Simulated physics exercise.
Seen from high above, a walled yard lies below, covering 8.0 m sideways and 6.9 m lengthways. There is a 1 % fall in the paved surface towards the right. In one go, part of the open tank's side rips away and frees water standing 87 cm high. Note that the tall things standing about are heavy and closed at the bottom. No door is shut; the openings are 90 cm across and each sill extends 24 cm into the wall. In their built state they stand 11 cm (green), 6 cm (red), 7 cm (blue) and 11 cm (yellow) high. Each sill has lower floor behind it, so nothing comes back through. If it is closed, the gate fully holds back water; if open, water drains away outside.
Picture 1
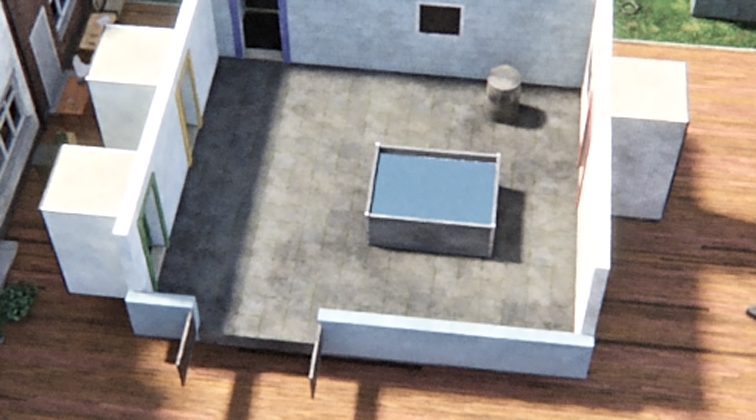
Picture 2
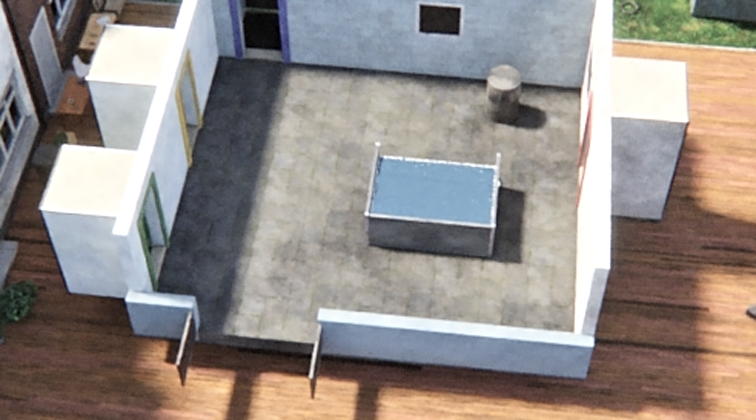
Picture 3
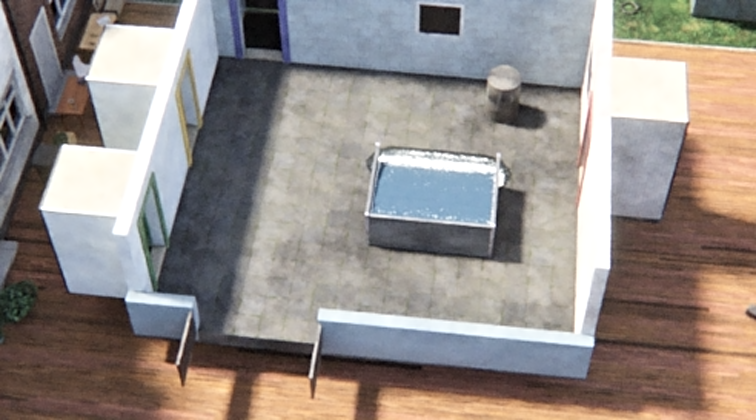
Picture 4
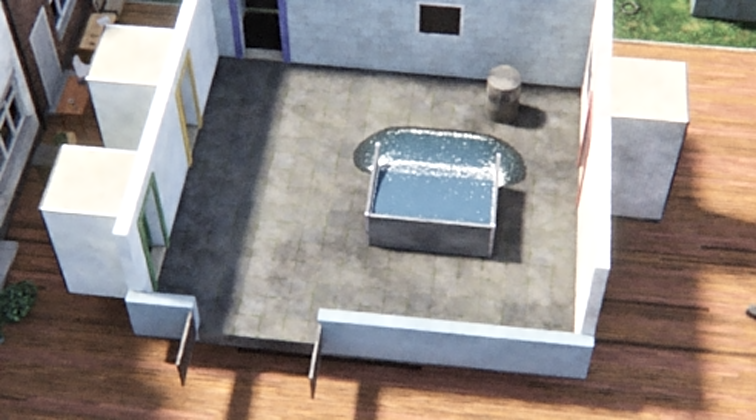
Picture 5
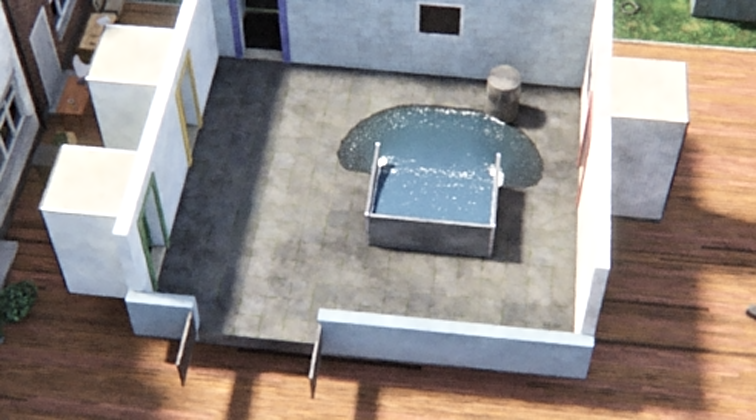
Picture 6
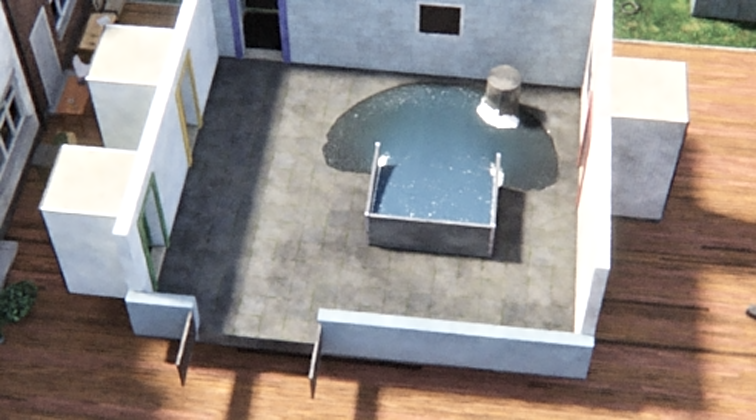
A walled yard seen from above, with water pouring from the far side of an open tank and spreading around a drum.
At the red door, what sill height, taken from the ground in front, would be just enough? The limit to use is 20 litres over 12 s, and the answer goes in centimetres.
9 cm.
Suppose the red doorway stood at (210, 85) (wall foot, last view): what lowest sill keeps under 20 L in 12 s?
Around 21 cm would do it.
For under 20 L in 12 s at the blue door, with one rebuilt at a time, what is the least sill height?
Door blue, min height approx. 10.0 cm.
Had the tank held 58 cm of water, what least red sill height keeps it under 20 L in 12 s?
Around 6.5 cm high.
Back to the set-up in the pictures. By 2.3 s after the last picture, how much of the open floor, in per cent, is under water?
I'd estimate about 40 percent.
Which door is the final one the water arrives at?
Green.
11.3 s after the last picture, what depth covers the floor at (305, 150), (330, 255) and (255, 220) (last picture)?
In that order: 3, 8 and 3 cm.
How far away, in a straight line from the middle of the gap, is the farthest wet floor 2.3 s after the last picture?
Close to 5.8 metres, I'd say.
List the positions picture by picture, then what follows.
The first picture shows still water, 87 cm deep, in the open tank at (434, 187); the red door at (585, 152) is dry.
In the second picture, water pours out on the far side and has run 0.3 m, to a hidden place; about 7 cm deep outside, 87 cm at the back.
In the third picture, the front is at a hidden place, 0.7 m from the gap on the far side; 1.8 m2 of floor is wet, 83 cm left at the back.
In the fourth picture, the gap is on the far side, the front 1.3 m out at (403, 129); the back of the open tank holds 74 cm.
In the fifth picture, the gap is on the far side, the front 2.0 m out at (415, 107); the back of the open tank holds 74 cm.
In the sixth picture, the gap is on the far side, the front 2.7 m out at (418, 85); the back of the open tank holds 68 cm; 0.6 m in a straight line remain to the red door at (585, 152).
Then, 0.7 s after the last picture water covers 30 % of the floor, deepest (56 cm) near (462, 85); 2 cm at the red door, 0 litres in over its 6 cm sill.
Then, 2.3 s after the last picture water covers 40 % of the floor, deepest (37 cm) near (546, 86); 10 cm at the red door, 0 litres in over its 6 cm sill.
Then, 11.3 s after the last picture water covers 100 % of the floor, deepest (10 cm) near (396, 341); 6 cm at the red door, 53 litres in over its 6 cm sill.
At the red door as built, the water peaked near 12 cm, 3.1 s after the last picture.
Run again over the same 12 s with other heights there, 39 litres in over 7 cm, 8 litres over 11 cm. The limit of 20 litres is kept from about 9 cm up.
